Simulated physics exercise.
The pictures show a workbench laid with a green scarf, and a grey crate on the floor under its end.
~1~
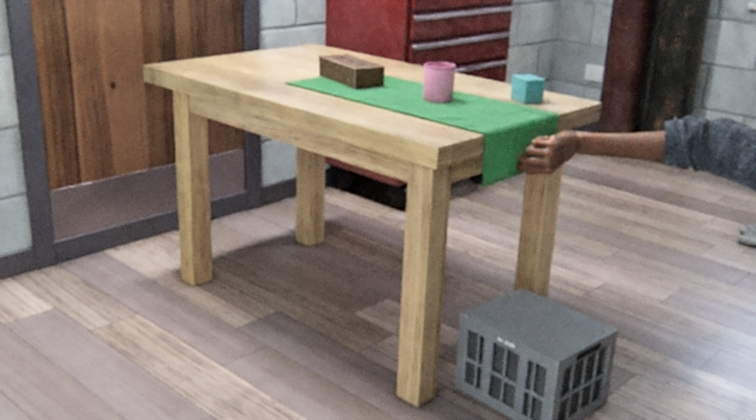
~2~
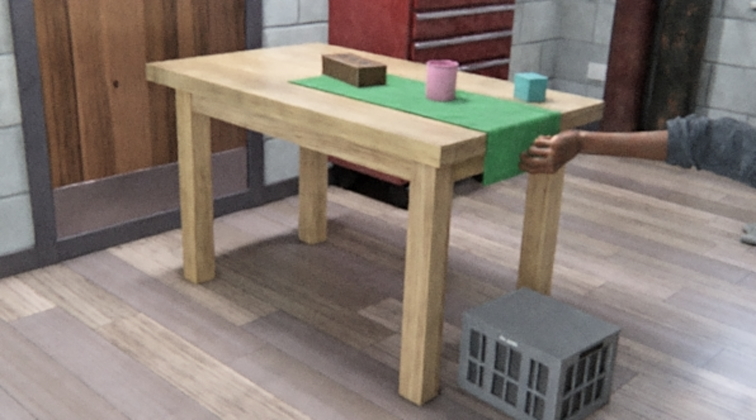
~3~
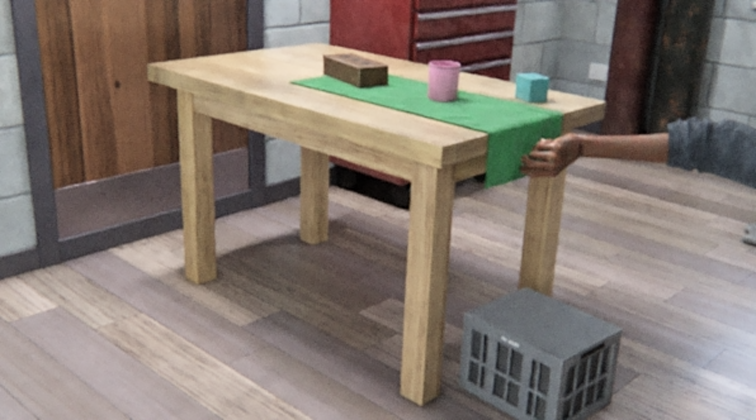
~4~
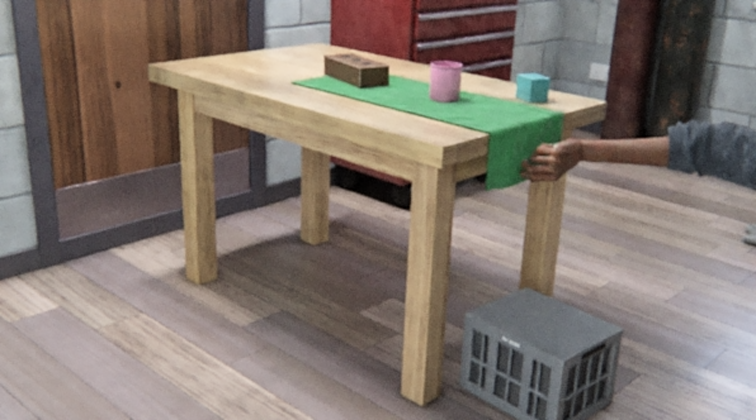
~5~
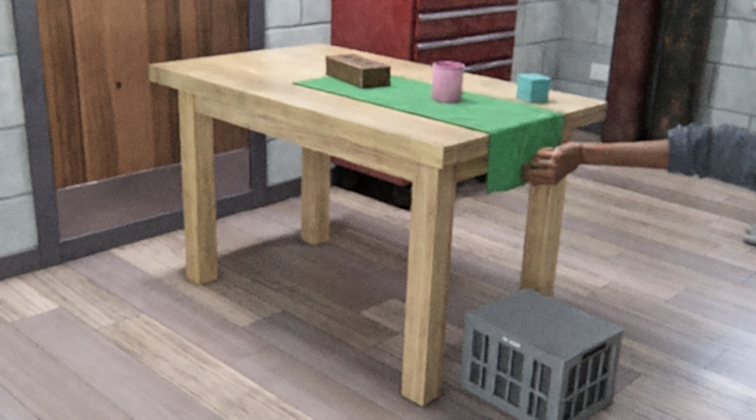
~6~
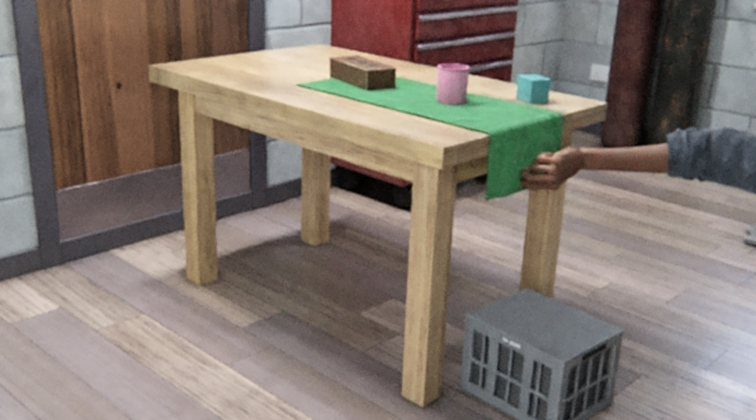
At a wooden workbench, a hand slowly pulls a green cloth slightly down over the right end.
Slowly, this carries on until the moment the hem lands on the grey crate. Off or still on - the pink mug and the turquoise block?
Pink mug: Off, turquoise block: Still on.
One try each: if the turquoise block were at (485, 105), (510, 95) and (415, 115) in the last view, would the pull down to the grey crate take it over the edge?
In the first case it goes over the edge; in the second case it goes over the edge; in the third case it stays on.
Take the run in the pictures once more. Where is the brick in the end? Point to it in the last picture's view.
Ends at (452, 93).
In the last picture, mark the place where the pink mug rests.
Middle: (592, 303).
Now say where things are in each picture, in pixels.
Scarf end (481, 187); pink mug (440, 65); turquoise block (529, 77); brick (351, 60); top of the crate (541, 336), in the first frame.
Scarf end (483, 186), far hem (287, 82); turquoise block (532, 76); turquoise block stands beside the cloth, in the second frame.
Scarf end (485, 188); pink mug (445, 64), in the third frame.
Scarf end (486, 191), far hem (291, 82); turquoise block (534, 76), in the fourth frame.
Scarf end (487, 194); pink mug (449, 65), in the fifth frame.
Scarf end (486, 201), far hem (296, 85); pink mug (454, 66); turquoise block (534, 77); top of the crate (547, 337), in the sixth frame.
Then, 0.56 s past the final frame, hem going down; mug carried along near (476, 89); block still.
Then, 1.40 s past the final frame, hem going down; mug carried along near (513, 97); block still.
Then, 2.12 s past the final frame, hem on the crate; mug down below near (588, 244); block still.
When it is over, hem on the crate; mug down below near (592, 303); block still. The pink mug is carried off the end and the turquoise block stays on the table.
